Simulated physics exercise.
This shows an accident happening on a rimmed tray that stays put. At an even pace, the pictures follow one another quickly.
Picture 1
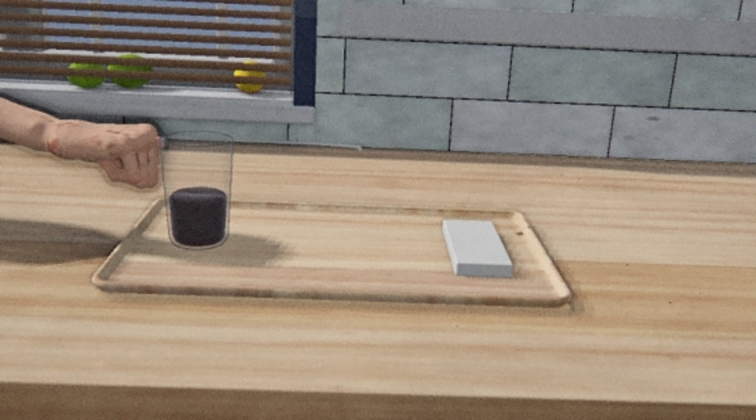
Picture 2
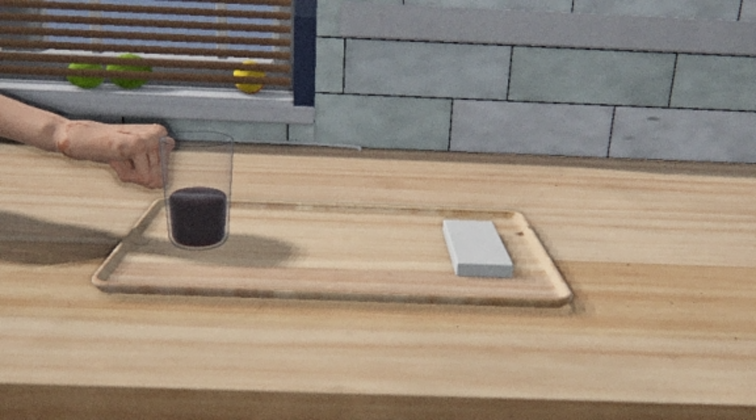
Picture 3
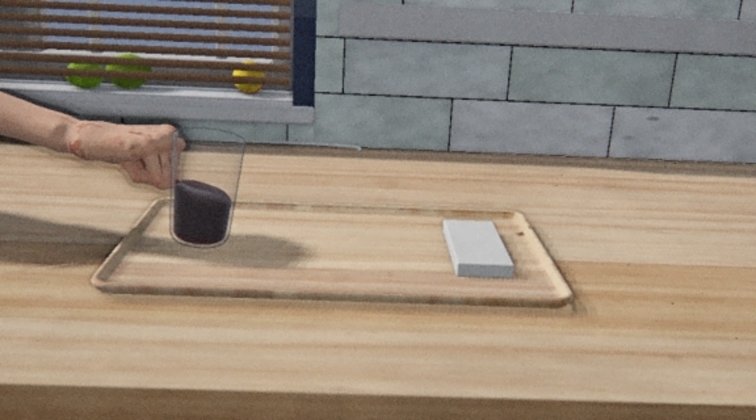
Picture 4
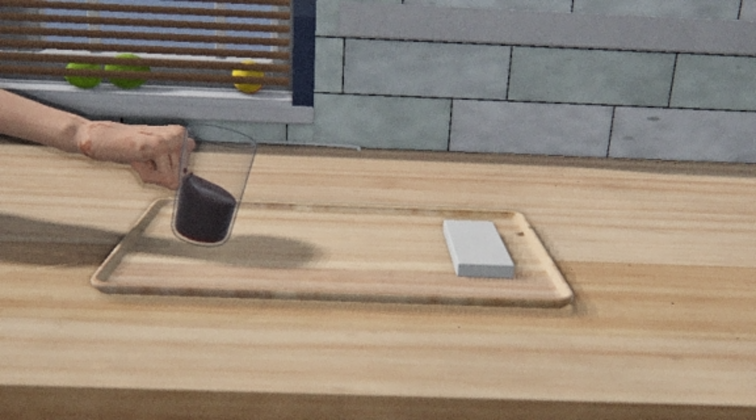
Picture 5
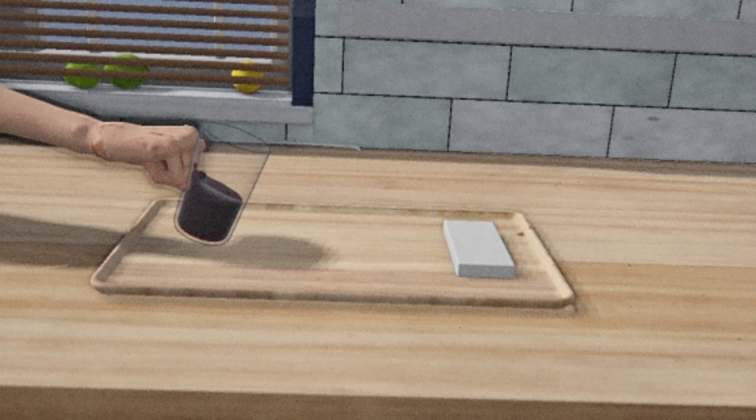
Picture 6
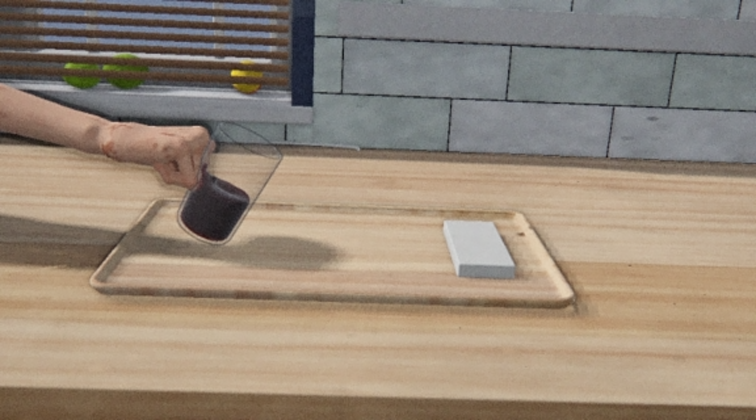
A kitchen counter of pale wood is seen from the front and slightly above, with grey-green tiles and a slatted window behind it, green and yellow fruit on the sill. On a shallow wooden tray, a clear glass of dark liquid stands at left and a white block lies at right. A hand from the left meets the glass and steadily tilts it rightward.
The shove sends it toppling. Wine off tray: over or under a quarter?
Under a quarter.
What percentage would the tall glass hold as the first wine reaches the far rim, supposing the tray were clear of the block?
Close to 35 per cent.
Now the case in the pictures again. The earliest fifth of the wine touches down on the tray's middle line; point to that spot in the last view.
Landing point, centre line: Approx. (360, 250).
A moment on, the tall glass is falling and 100 per cent is in the glass, 0 on the tray and 0 above or beyond its rim.
Next, the tall glass lies on its side and 76 per cent is in the glass, 12 on the tray and 12 above or beyond its rim.
Then the tall glass lies on its side and 35 per cent is in the glass, 52 on the tray and 14 above or beyond its rim.
Later the tall glass lies on its side and 19 per cent is in the glass, 72 on the tray and 9 above or beyond its rim.
Finally, 94 per cent is held by tray and glass, 6 is off the tray.
